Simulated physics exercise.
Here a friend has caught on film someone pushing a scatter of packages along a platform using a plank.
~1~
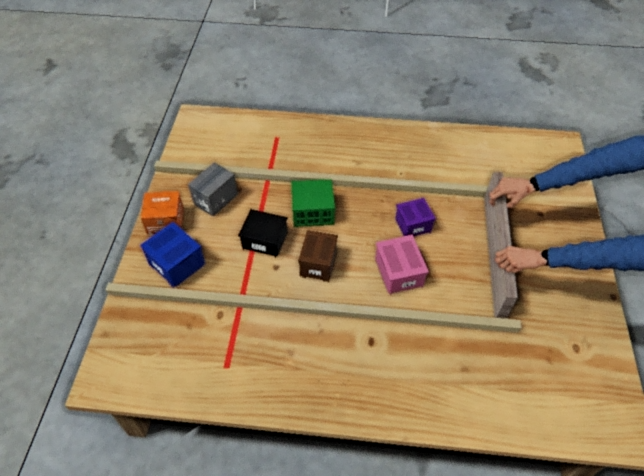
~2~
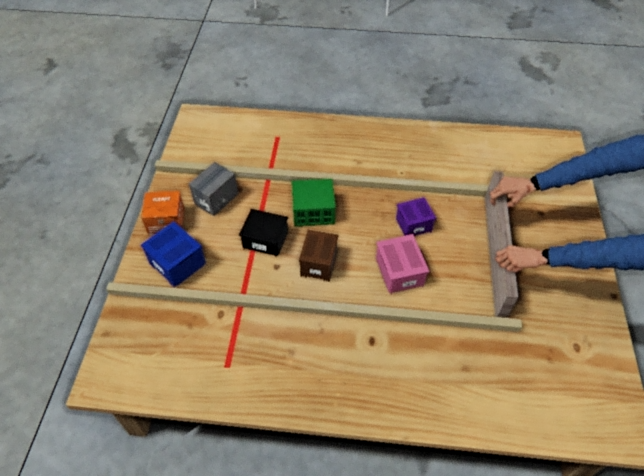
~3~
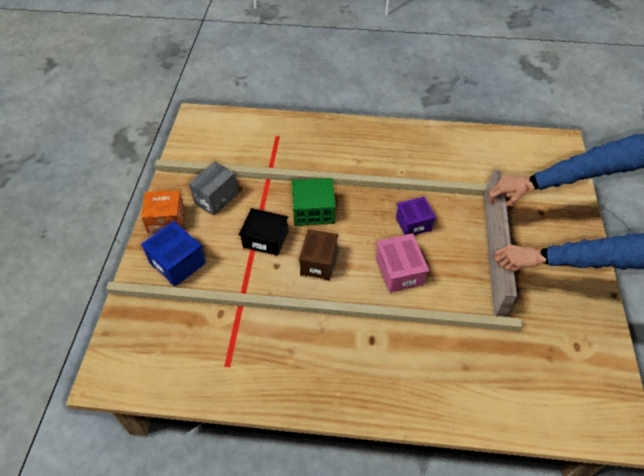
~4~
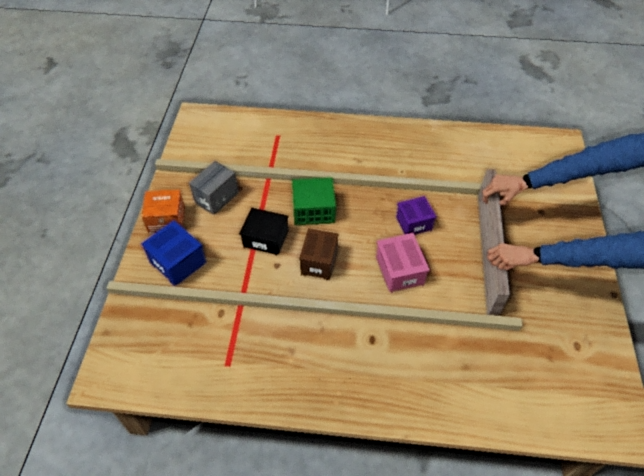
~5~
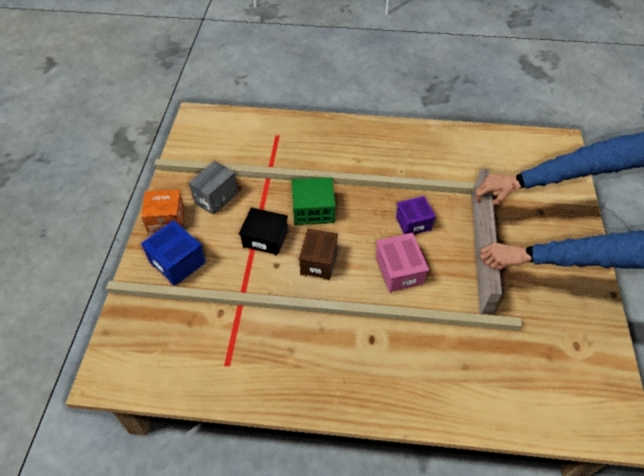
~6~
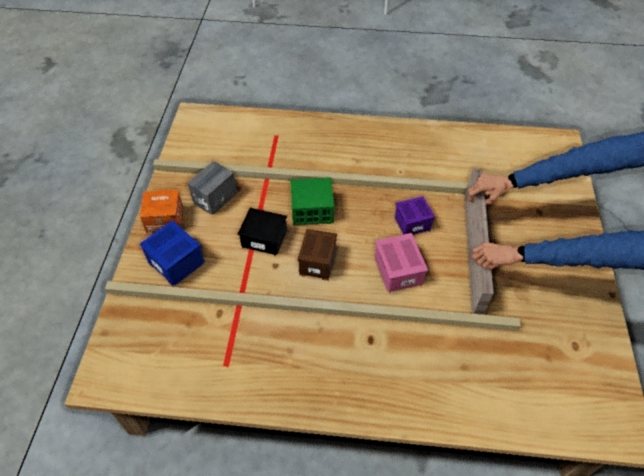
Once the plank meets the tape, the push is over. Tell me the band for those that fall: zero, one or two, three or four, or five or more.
It ends with every one still up.
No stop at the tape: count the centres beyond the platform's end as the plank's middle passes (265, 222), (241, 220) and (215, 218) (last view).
0, 0 and 3.
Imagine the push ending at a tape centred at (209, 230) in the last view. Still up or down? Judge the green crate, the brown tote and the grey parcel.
The green crate keeps its spot, while the brown tote keeps its spot and the grey parcel goes down.
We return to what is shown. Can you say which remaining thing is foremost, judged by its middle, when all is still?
Orange box - nearest.
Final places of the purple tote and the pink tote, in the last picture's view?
Roughly (244, 199), and the other roughly (231, 245).
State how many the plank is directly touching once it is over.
My count gives 2.
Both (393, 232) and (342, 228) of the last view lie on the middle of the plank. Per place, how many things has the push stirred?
Tally at point one: 2; at point two: 5.
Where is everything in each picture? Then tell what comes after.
The first picture shows orange box (163, 213); blue tote (174, 255); grey parcel (214, 189); plank (499, 243); tape (256, 235).
The second picture shows blue tote (175, 255); brown tote (319, 256).
The third picture shows grey parcel (214, 189); purple tote (415, 217).
The fourth picture shows orange box (164, 211); green crate (314, 201).
The fifth picture shows blue tote (174, 254); pink tote (401, 263).
The sixth picture shows orange box (162, 212); blue tote (173, 254); grey parcel (213, 188); plank (477, 239); tape (255, 234).
Soon after, none off yet; orange box at rest near (162, 212); blue tote at rest near (173, 254); grey parcel at rest near (213, 188).
Then, none off yet; orange box at rest near (162, 212); blue tote at rest near (173, 254); grey parcel moving near (209, 188).
At rest, the number that fall off is zero.
